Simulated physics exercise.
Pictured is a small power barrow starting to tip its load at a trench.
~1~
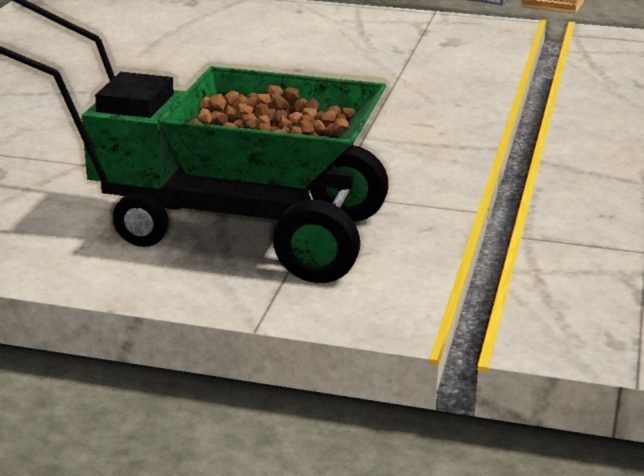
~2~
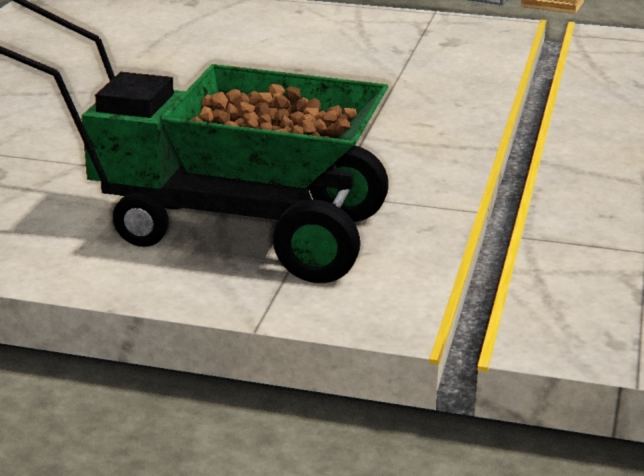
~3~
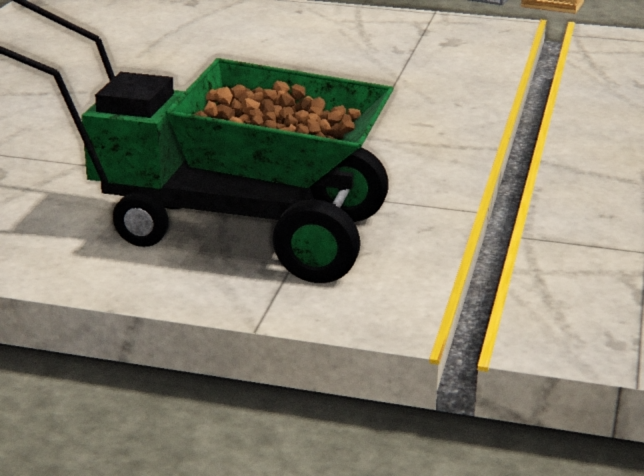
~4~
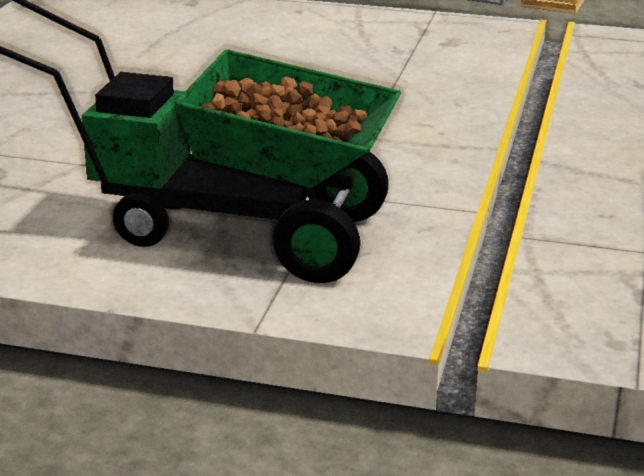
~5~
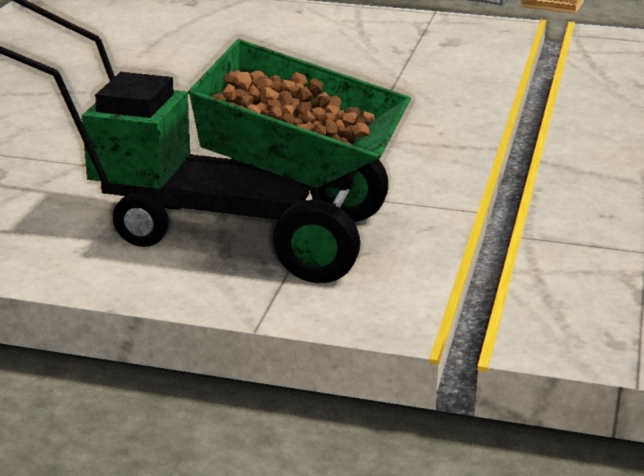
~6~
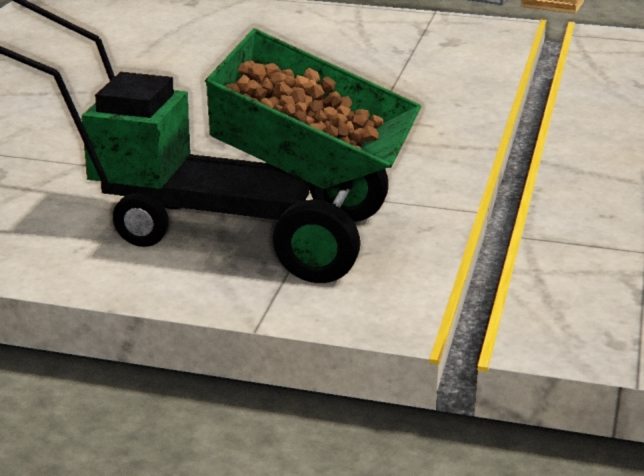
On a pale concrete slab with a narrow, yellow-edged trench at the right, a green power barrow stands with its skip level and full of brown clods. The skip slowly tilts, its back end rising and its front lip dipping toward the right, while the wheels stay still and the clods remain inside.
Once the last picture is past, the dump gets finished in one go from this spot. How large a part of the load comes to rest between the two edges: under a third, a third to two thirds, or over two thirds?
A third to two thirds.
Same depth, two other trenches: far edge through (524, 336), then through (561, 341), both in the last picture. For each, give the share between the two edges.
I'd expect close to 80 in a hundred and then close to 90 in a hundred.
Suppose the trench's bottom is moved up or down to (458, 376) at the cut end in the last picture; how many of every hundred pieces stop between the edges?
I'd say around 40 in a hundred.
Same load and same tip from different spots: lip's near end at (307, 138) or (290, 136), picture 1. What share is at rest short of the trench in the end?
50 % then 70 %.
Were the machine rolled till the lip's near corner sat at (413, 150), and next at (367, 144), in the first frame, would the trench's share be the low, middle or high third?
Try one, under a third; try two, in the middle band.
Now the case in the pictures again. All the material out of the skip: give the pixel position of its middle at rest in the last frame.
The centre comes to rest close to (485, 261).
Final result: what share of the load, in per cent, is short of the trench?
About 25 %.
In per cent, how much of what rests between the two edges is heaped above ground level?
It comes to 40 per cent or so.
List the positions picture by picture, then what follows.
In the first picture, lip of the skip near (351, 143), level; top of the load near (262, 112), clay clods; first edge of the trench near (446, 325); far edge near (492, 331), the trench under half as wide as the skip, and about as deep as wide.
In the second picture, lip of the skip near (353, 144), tipped barely; top of the load near (262, 111).
In the third picture, lip of the skip near (359, 146), tipped barely; top of the load near (267, 108).
In the fourth picture, lip of the skip near (367, 150), tipped a little; top of the load near (256, 106).
In the fifth picture, lip of the skip near (378, 157), tipped a little; top of the load near (252, 94).
In the sixth picture, lip of the skip near (390, 166), tipped clearly; top of the load near (265, 87); first edge of the trench near (446, 325); far edge near (492, 331).
Shortly afterwards, skip tipped steeply; the whole lot in the skip.
Next, skip tipped steeply; all but a few in the skip; only a few short of the trench; a little in or heaped over the trench; only a few falling.
Some moments later, skip tipped right over; near a quarter in the skip; near a quarter short of the trench; near half in or heaped over the trench; near a quarter beyond it.
In the end, skip tipped right over; only a few in the skip; near a quarter short of the trench; near half in or heaped over the trench; near a quarter beyond it.
